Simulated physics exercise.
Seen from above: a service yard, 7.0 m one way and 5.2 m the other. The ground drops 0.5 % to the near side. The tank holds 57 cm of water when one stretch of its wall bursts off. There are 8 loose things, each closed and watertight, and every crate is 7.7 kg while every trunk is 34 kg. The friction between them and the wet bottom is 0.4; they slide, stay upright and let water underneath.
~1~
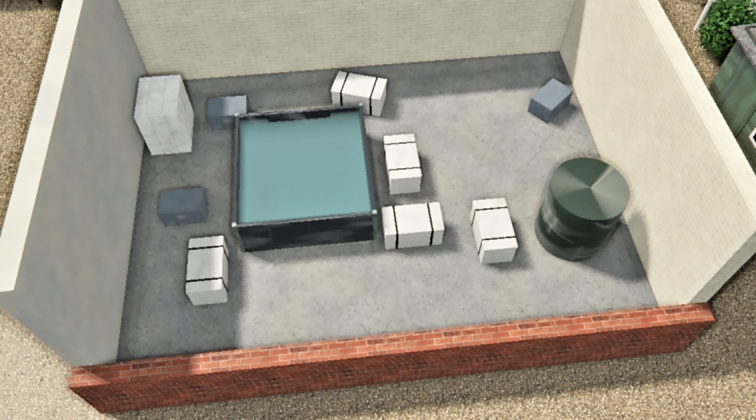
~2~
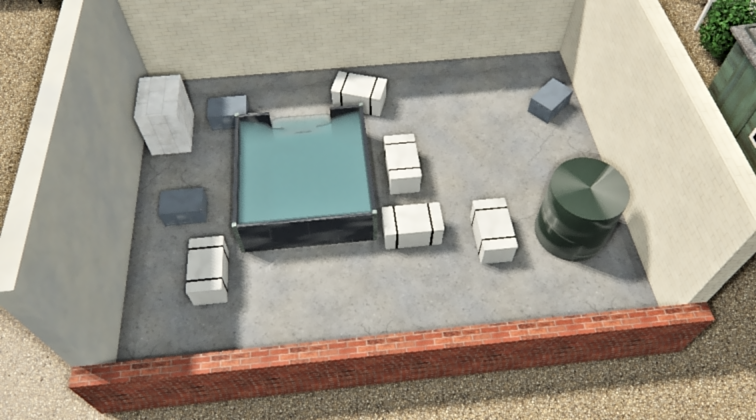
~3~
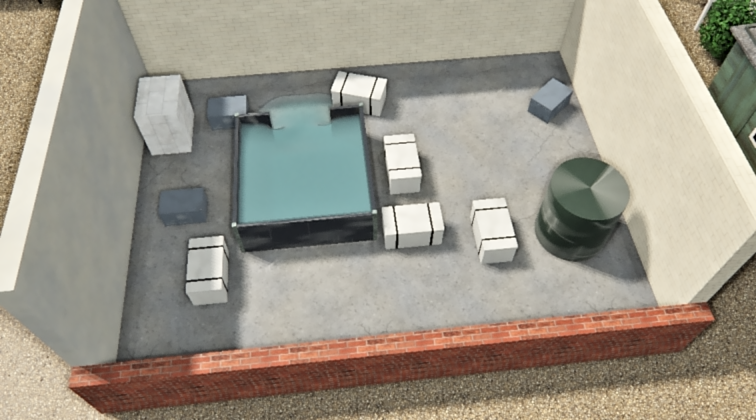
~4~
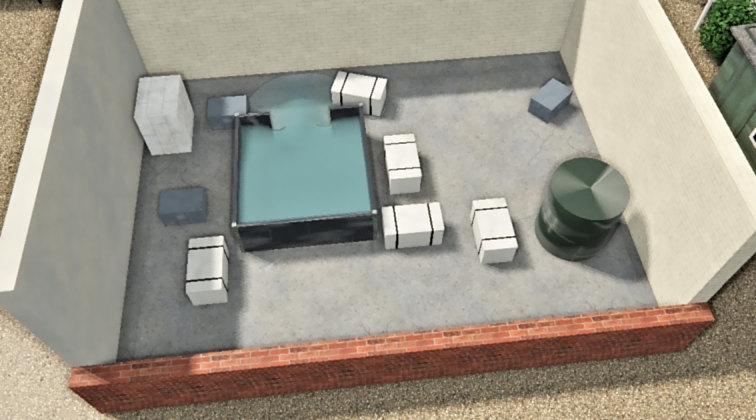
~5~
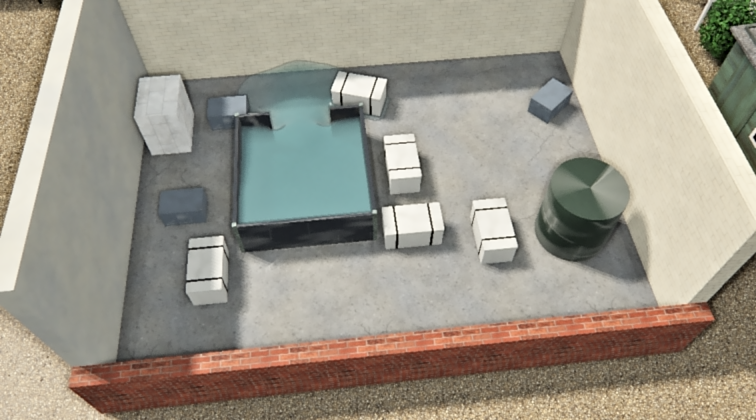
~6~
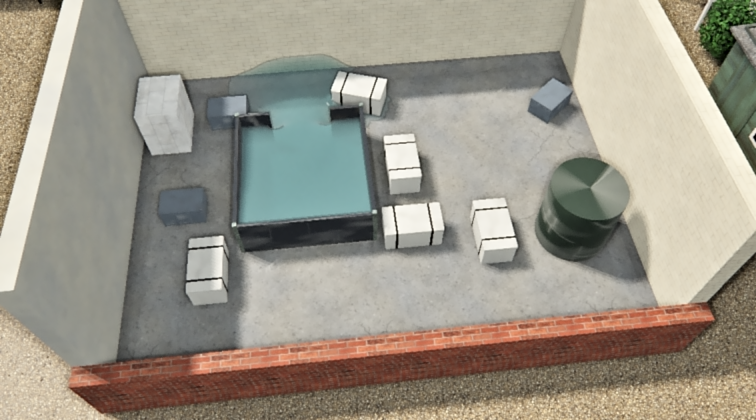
In a walled yard seen from above, a gap opens in the far side of a dark-walled tank of teal water, and a shallow sheet spreads out toward the back wall while the surrounding crates and boxes stay still.
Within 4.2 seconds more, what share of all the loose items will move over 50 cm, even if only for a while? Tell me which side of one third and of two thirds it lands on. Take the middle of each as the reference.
It lands between one third and two thirds.
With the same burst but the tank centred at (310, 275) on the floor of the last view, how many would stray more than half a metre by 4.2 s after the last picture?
The count would be 3.
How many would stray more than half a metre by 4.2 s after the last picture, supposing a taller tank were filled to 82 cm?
Count under that change: 5.
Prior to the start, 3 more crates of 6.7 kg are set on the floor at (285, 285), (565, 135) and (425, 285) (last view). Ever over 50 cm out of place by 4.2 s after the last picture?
Result, one by one: Not exceeded, exceeded and not exceeded.
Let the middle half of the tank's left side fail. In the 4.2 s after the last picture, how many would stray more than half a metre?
In that case 2 of them.
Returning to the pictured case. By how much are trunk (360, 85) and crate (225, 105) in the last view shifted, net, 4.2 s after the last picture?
120 cm, then 200 cm.
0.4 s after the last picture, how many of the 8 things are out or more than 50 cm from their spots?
Answer: 0.
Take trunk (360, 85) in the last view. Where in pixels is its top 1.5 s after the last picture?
(399, 84), roughly.
Then, 0.4 s after the last picture 0 of 8 are over 50 cm from their spots; 0 afloat.
Then, 1.5 s after the last picture 1 of 8 are over 50 cm from their spots; 0 afloat.
Then, 2.8 s after the last picture 3 of 8 are over 50 cm from their spots; 1 afloat.
Then, 4.2 s after the last picture 4 of 8 are over 50 cm from their spots, and 4 have been at some point; 3 afloat.
